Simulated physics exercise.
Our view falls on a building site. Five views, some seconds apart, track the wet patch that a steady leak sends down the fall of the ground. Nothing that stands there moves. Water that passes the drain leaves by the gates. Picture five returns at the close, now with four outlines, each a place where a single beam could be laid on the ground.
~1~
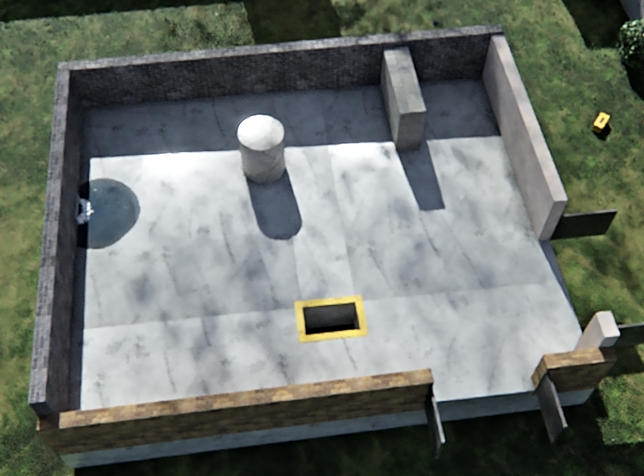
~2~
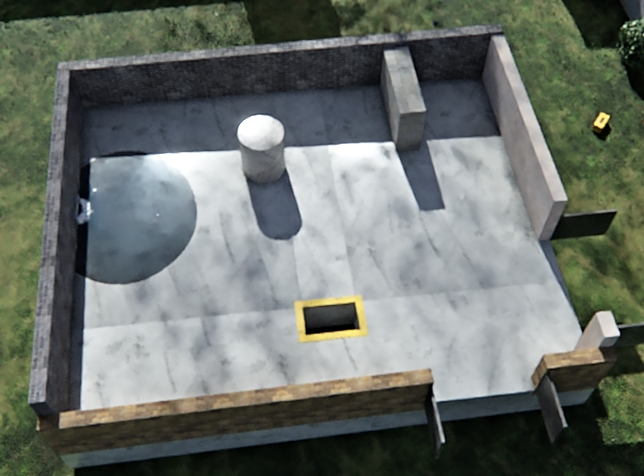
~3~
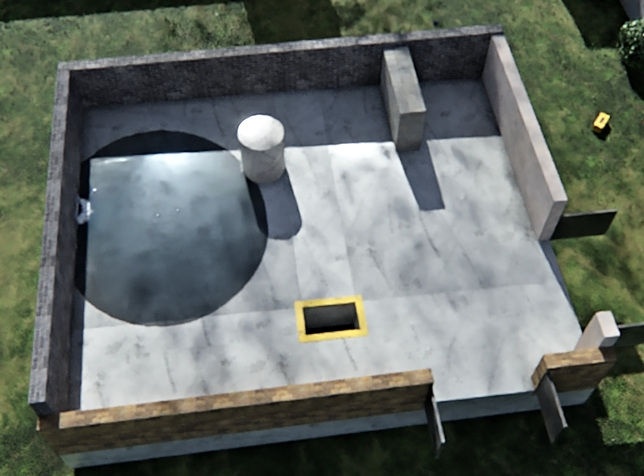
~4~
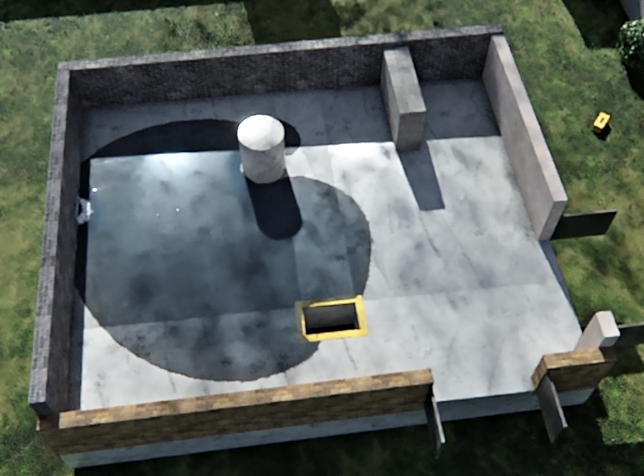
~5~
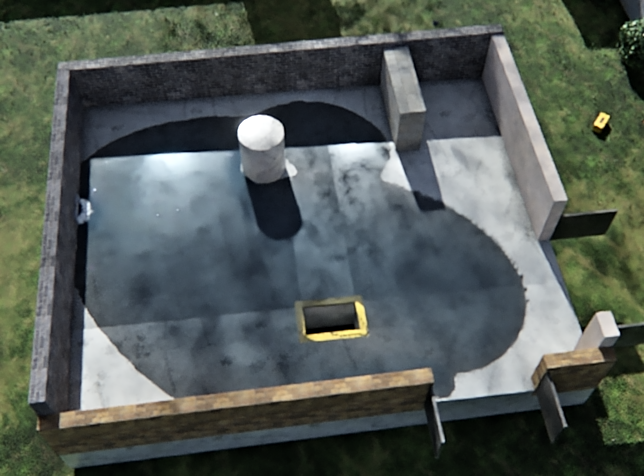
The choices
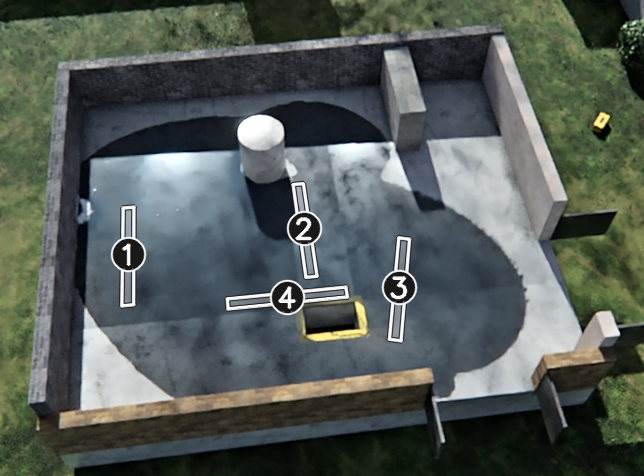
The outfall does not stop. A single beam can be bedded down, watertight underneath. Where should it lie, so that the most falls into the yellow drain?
2 works best here.
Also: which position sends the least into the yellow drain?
That is position 4.
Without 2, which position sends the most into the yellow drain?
Position 3.
In white, 1 from (127, 305) to (128, 207); 2 from (311, 276) to (298, 184); 3 from (395, 340) to (404, 238); 4 from (227, 303) to (346, 292).
If 1 is chosen, about 13 % of the stream goes into the yellow drain, about 87 % out by the gates.
If 2 is chosen, about 45 % of the stream goes into the yellow drain, about 54 % out by the gates.
If 3 is chosen, about 31 % of the stream goes into the yellow drain, about 69 % out by the gates.
If 4 is chosen, about 3 % of the stream goes into the yellow drain, about 97 % out by the gates.
